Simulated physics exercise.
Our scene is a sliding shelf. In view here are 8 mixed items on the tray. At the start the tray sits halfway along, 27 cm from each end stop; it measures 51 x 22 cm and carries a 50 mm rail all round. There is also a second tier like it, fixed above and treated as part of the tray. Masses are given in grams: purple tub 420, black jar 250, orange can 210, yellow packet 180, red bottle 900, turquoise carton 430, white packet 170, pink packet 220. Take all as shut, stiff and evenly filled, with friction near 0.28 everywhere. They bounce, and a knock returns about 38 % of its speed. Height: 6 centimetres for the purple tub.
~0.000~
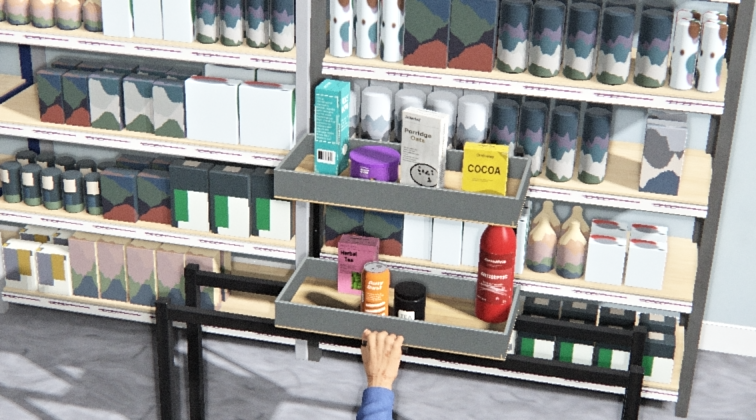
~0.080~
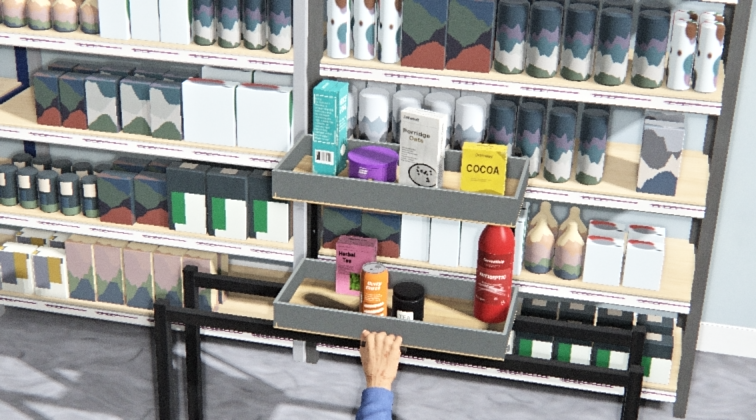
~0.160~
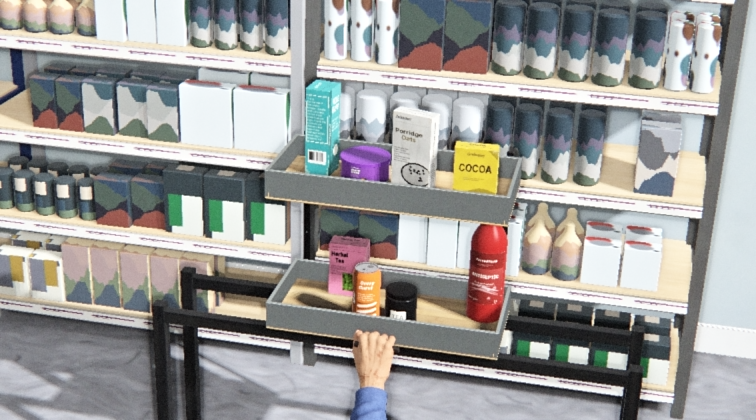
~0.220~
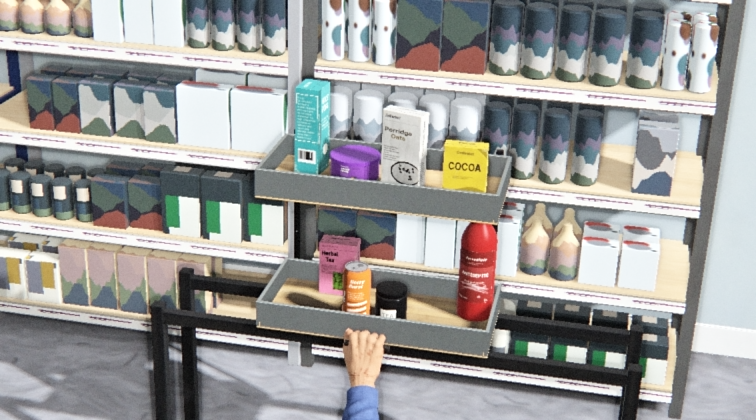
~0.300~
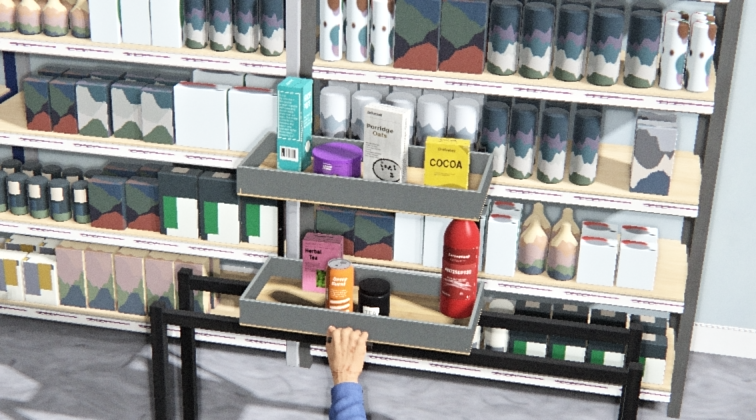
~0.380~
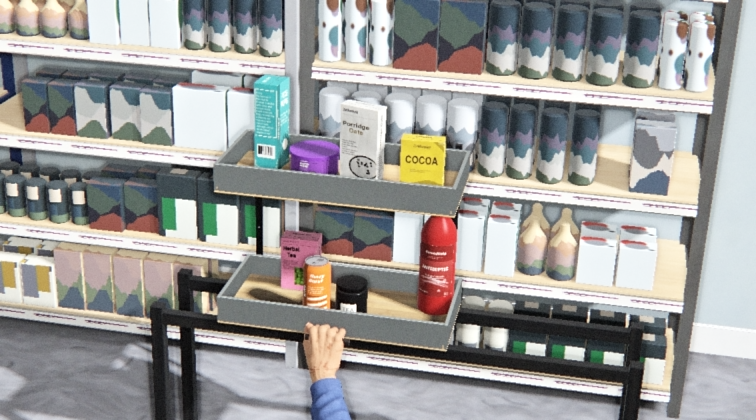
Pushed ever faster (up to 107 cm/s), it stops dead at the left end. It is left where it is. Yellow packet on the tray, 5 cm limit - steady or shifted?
My guess is it ends up off its mark.
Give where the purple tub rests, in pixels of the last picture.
Around (236, 148).
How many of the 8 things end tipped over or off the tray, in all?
I make it 1.
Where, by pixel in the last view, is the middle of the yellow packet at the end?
Roughly (287, 154).
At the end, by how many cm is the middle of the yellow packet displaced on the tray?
16 cm.
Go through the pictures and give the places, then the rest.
The first picture shows tray midway; yellow packet (484, 177); purple tub (375, 167).
The second picture shows tray midway; orange can (373, 296); red bottle (495, 265).
The third picture shows tray 2 cm left; turquoise carton (323, 129); white packet (415, 153).
The fourth picture shows tray 4 cm left; pink packet (340, 266); purple tub (355, 166).
The fifth picture shows tray 8 cm left; black jar (374, 302); orange can (339, 292).
The sixth picture shows tray 13 cm left; yellow packet (422, 168); red bottle (438, 257).
Around 0.58 s, tray 27 cm left; yellow packet shifted 5 cm near (336, 160); turquoise carton shifted 5 cm; black jar shifted 5 cm.
Around 0.68 s, tray 27 cm left; yellow packet shifted 12 cm near (302, 156); white packet at 13° to upright; black jar shifted 12 cm.
Around 0.88 s, tray 27 cm left; yellow packet shifted 16 cm near (286, 154); white packet at 44° to upright; red bottle shifted 19 cm.
Finally (2.1 s), on their side or leaning hard on the tray, white packet; not toppled but over 5 cm from the start, purple tub, black jar, orange can, yellow packet, red bottle and pink packet; turquoise carton still in place (within 5 cm). Final places as that camera would see them, yellow packet near (287, 154).
